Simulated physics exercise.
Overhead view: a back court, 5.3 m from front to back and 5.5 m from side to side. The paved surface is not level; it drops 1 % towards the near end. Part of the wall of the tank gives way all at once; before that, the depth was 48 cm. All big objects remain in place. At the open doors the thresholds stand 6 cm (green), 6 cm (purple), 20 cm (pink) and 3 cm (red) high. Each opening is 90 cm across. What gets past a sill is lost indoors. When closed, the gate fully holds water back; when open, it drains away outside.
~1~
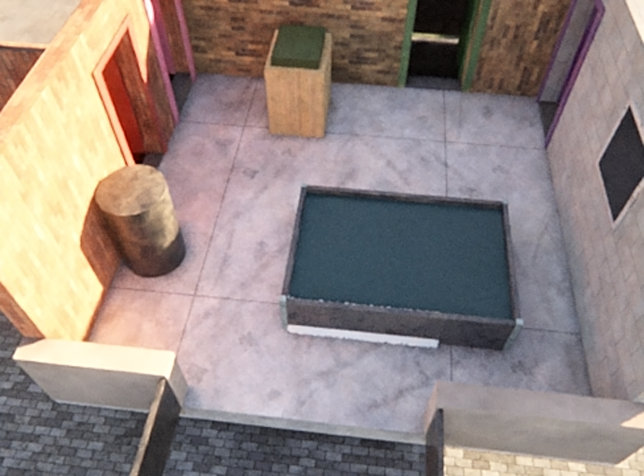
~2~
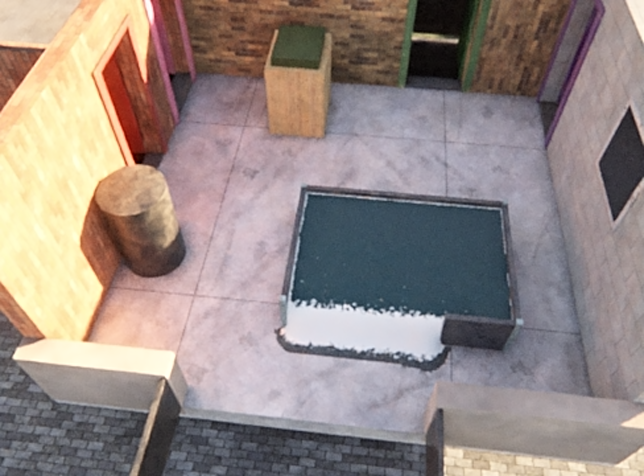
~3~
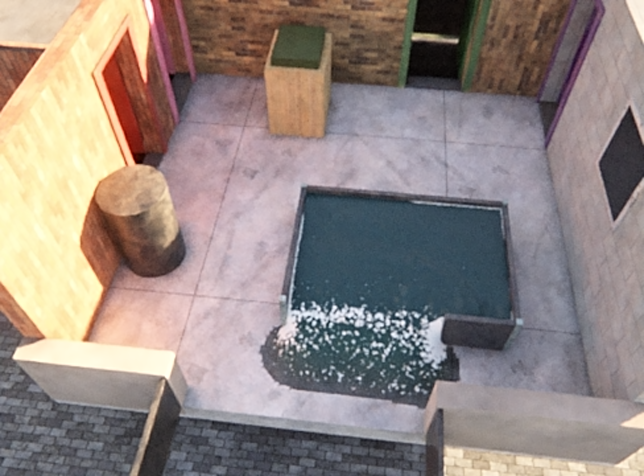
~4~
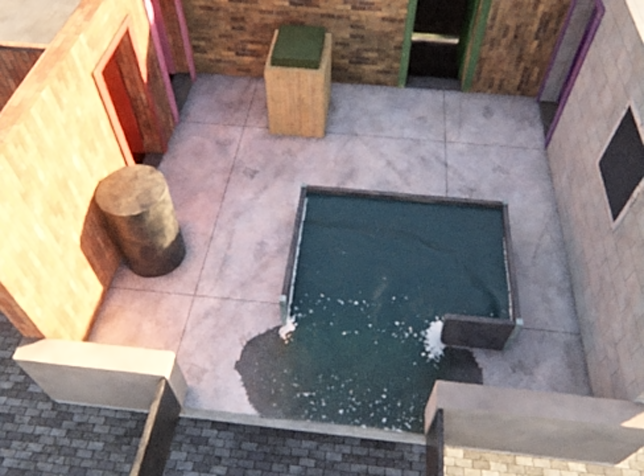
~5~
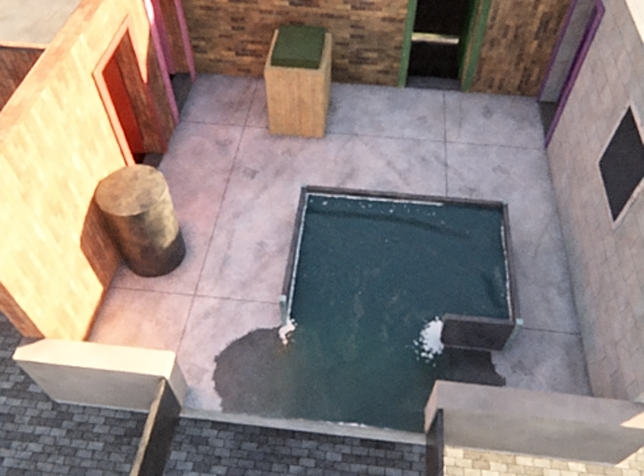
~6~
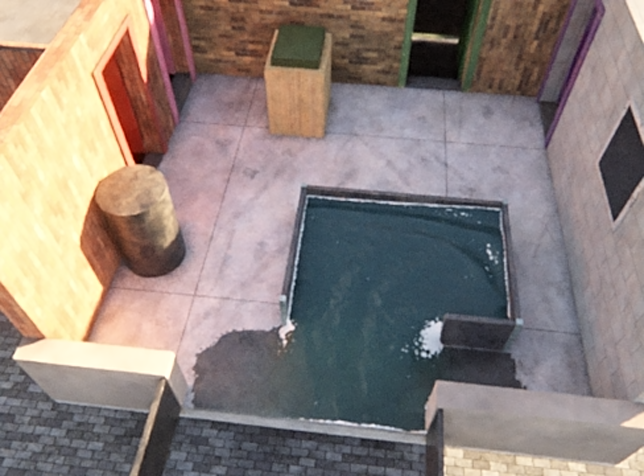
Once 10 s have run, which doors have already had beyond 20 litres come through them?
After 10 s: The green door has not yet; the purple door has not yet; the pink door has not yet; the red door has not yet.
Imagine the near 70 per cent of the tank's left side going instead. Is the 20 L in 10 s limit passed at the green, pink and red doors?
Then it goes green fine, pink fine, red too high.
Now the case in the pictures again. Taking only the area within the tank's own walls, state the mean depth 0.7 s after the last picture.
About 28 centimetres on average.
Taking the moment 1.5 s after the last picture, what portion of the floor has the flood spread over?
About 15 per cent.
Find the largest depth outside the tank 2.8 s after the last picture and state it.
Peak depth: Approx. 12 cm.
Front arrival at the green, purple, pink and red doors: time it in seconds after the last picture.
Arrival: Green not within the 10 s, purple not in the 10 s, pink not in the 10 s, red not within the 10 s.
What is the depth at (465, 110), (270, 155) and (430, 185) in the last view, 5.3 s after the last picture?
Around 0 cm, 0 cm and 0 cm.
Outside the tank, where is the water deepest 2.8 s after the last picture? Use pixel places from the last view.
In the final picture, near (332, 337).
Then, 0.7 s after the last picture water covers 15 % of the floor and is deepest (25 cm) near (317, 336); green door not reached, purple door not reached, pink door not reached, red door not reached.
Then, 1.5 s after the last picture water covers 15 % of the floor and is deepest (20 cm) near (332, 337); green door not reached, purple door not reached, pink door not reached, red door not reached.
Then, 2.8 s after the last picture water covers 20 % of the floor and is deepest (12 cm) near (332, 337); green door not reached, purple door not reached, pink door not reached, red door not reached.
Then, 5.3 s after the last picture water covers 20 % of the floor and is deepest (6 cm) near (332, 337); green door not reached, purple door not reached, pink door not reached, red door not reached.
Then, 9.3 s after the last picture water covers 20 % of the floor and is deepest (3 cm) near (411, 426); green door not reached, purple door not reached, pink door not reached, red door not reached.
